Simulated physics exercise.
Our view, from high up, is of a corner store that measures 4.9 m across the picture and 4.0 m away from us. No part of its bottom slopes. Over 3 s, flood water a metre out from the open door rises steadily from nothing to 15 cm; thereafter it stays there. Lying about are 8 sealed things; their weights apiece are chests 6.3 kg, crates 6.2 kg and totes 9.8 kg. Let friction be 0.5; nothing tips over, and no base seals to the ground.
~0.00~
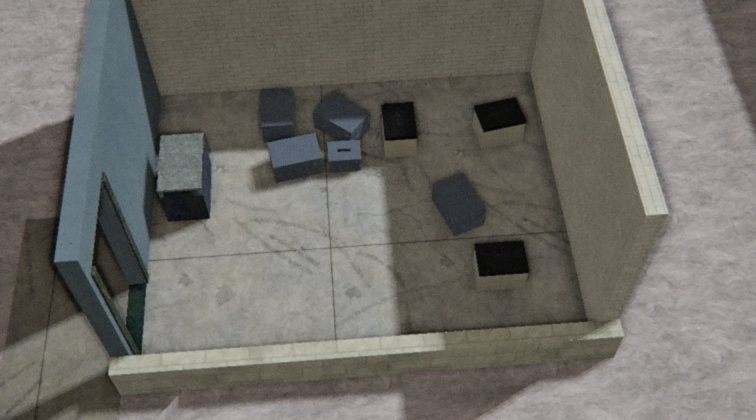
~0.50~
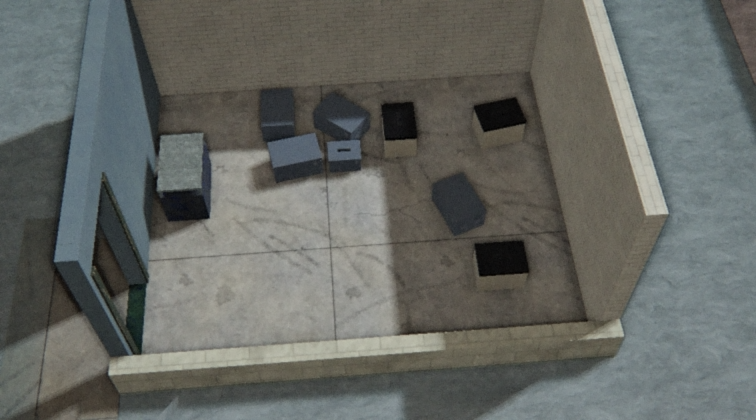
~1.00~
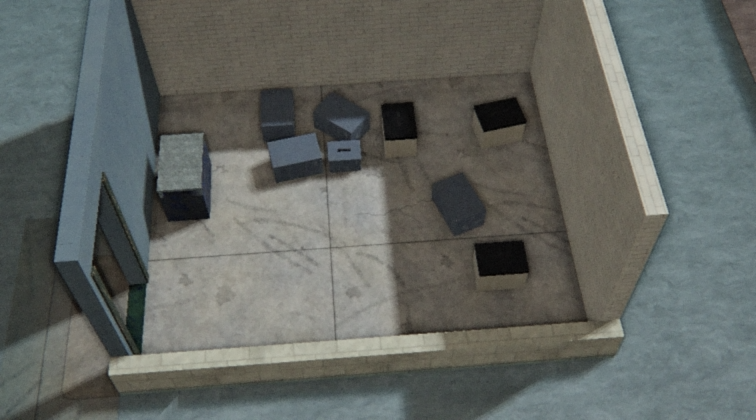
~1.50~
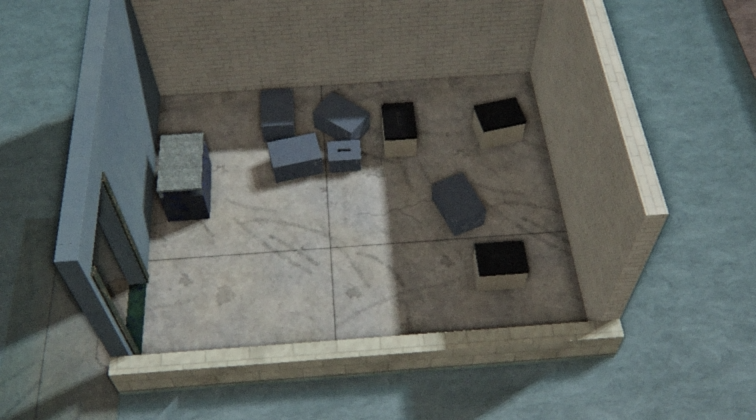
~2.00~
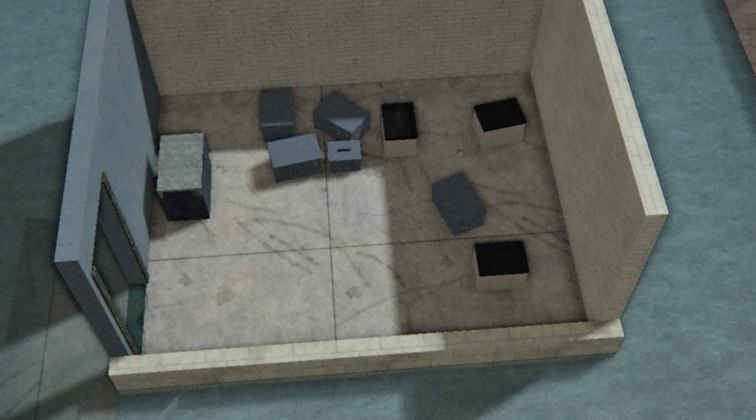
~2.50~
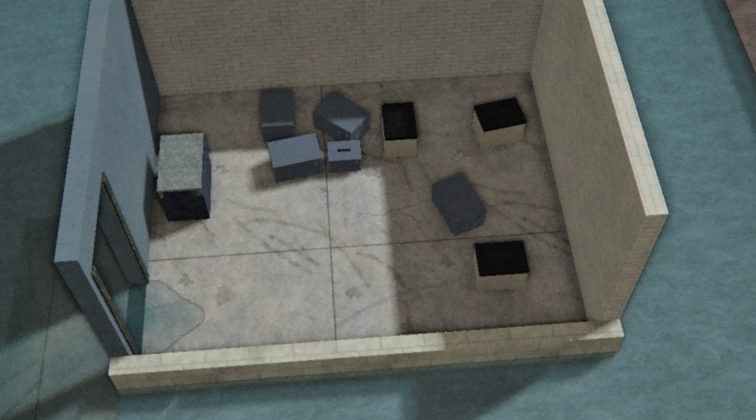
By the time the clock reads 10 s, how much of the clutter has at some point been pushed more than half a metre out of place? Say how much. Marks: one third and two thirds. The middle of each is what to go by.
Under a third.
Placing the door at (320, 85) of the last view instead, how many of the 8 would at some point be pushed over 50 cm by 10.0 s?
In that case the number is 4.
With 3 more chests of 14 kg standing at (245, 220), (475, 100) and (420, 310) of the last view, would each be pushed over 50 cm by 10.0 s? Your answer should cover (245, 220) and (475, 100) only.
Order as asked: Not as far and not as far.
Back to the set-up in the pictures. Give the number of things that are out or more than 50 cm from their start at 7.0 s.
0 in all.
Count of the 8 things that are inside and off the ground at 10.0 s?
The number is 2.
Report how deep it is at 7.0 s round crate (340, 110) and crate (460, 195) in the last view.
Depths: Near 0 cm, then near 2 cm.
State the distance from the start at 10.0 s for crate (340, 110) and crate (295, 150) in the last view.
The first is 0 cm from its start, the second 0 cm.
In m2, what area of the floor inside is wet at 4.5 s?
Wet area: Approx. 5.5 m2.
After 3.5 s 0 of 8 are over 50 cm from their spots; 0 afloat.
After 4.5 s 0 of 8 are over 50 cm from their spots; 0 afloat.
After 7.0 s 0 of 8 are over 50 cm from their spots; 0 afloat.
After 10.0 s 2 of 8 are over 50 cm from their spots, and 2 have been at some point; 2 afloat.
